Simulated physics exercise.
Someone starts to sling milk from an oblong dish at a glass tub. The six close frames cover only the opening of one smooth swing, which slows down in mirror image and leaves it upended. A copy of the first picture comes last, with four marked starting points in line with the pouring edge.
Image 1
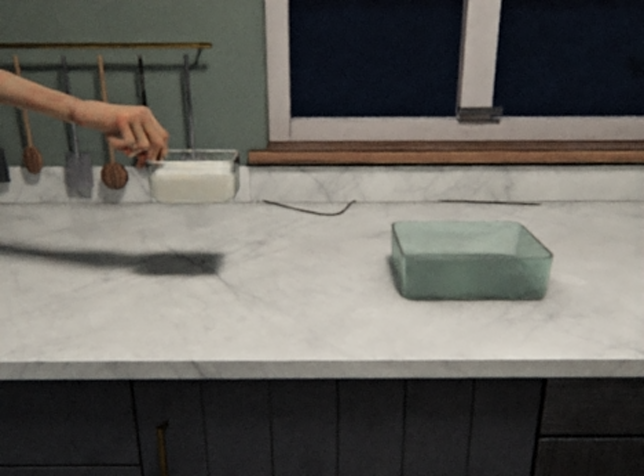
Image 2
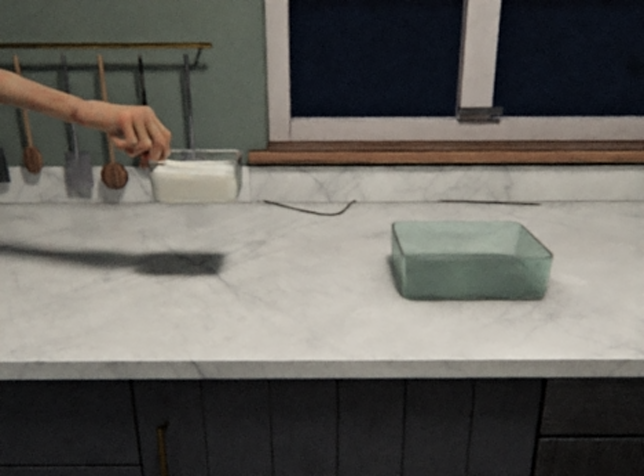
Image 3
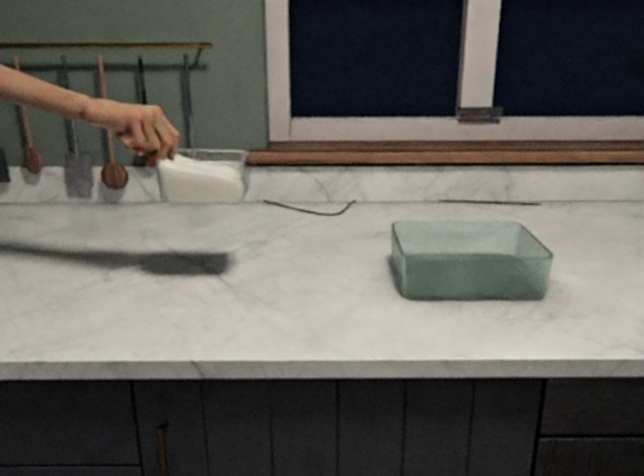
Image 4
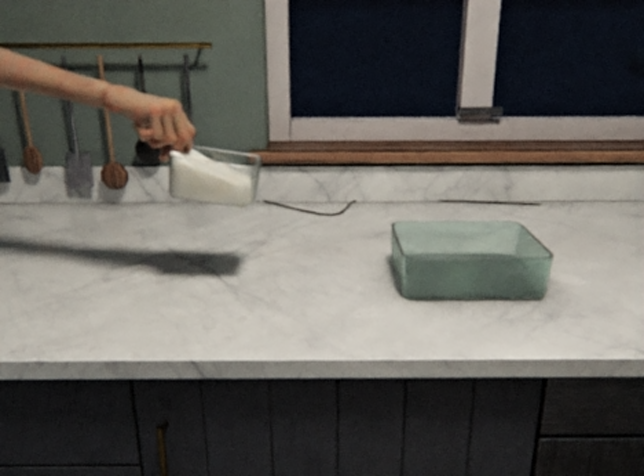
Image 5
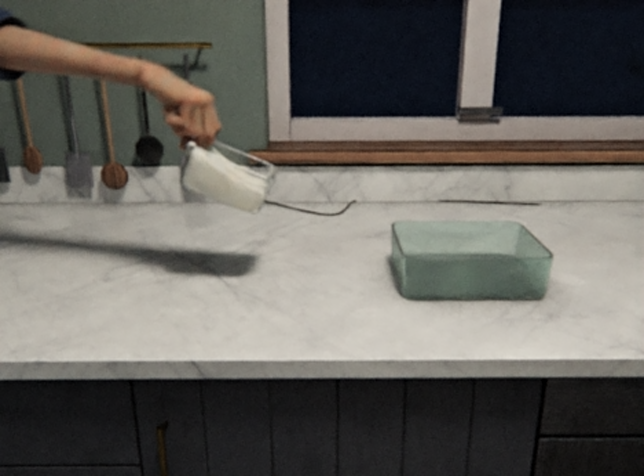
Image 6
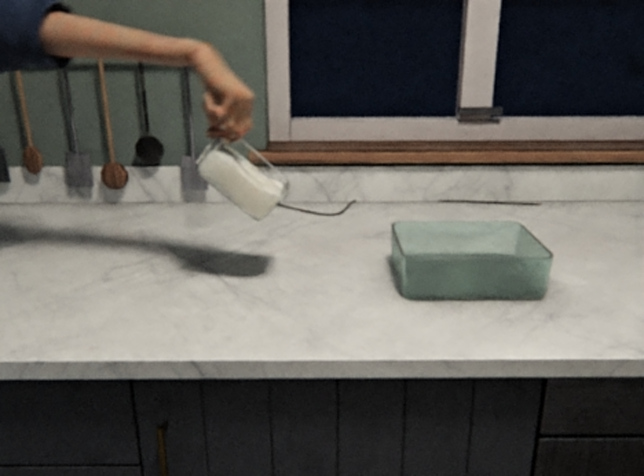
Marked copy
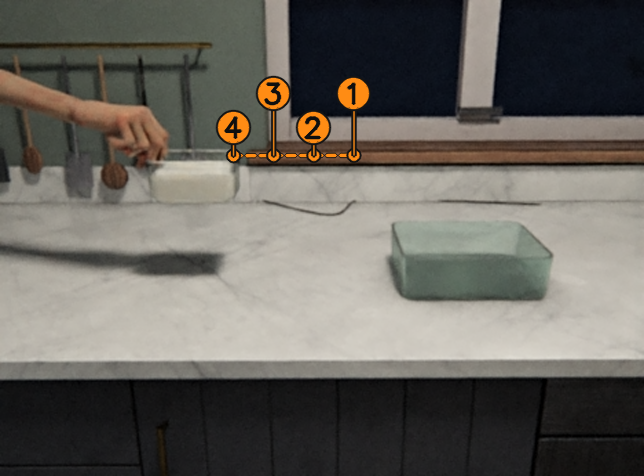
The video shows a hand holding a clear oblong dish of milk above a marble counter, left of a greenish glass tub; the arm moves right and tilts the dish steeply down toward the right while the tub stays still.
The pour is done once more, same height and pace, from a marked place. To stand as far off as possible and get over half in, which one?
Go for 2.
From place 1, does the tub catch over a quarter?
Yes.
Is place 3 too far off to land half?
Yes.
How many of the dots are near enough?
Two of the four.
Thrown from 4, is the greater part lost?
Yes.
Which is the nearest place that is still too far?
It is 3.
In orange, 1 at (353, 155); 2 at (313, 155); 3 at (273, 155); 4 at (233, 155).
With 1, about 74 % lands in the tub, 4 % falls short and 22 % goes beside or beyond.
With 2, about 65 % lands in the tub, 22 % falls short and 12 % goes beside or beyond.
With 3, about 18 % lands in the tub, 75 % falls short and 7 % goes beside or beyond.
With 4, about 0 % lands in the tub, 98 % falls short.
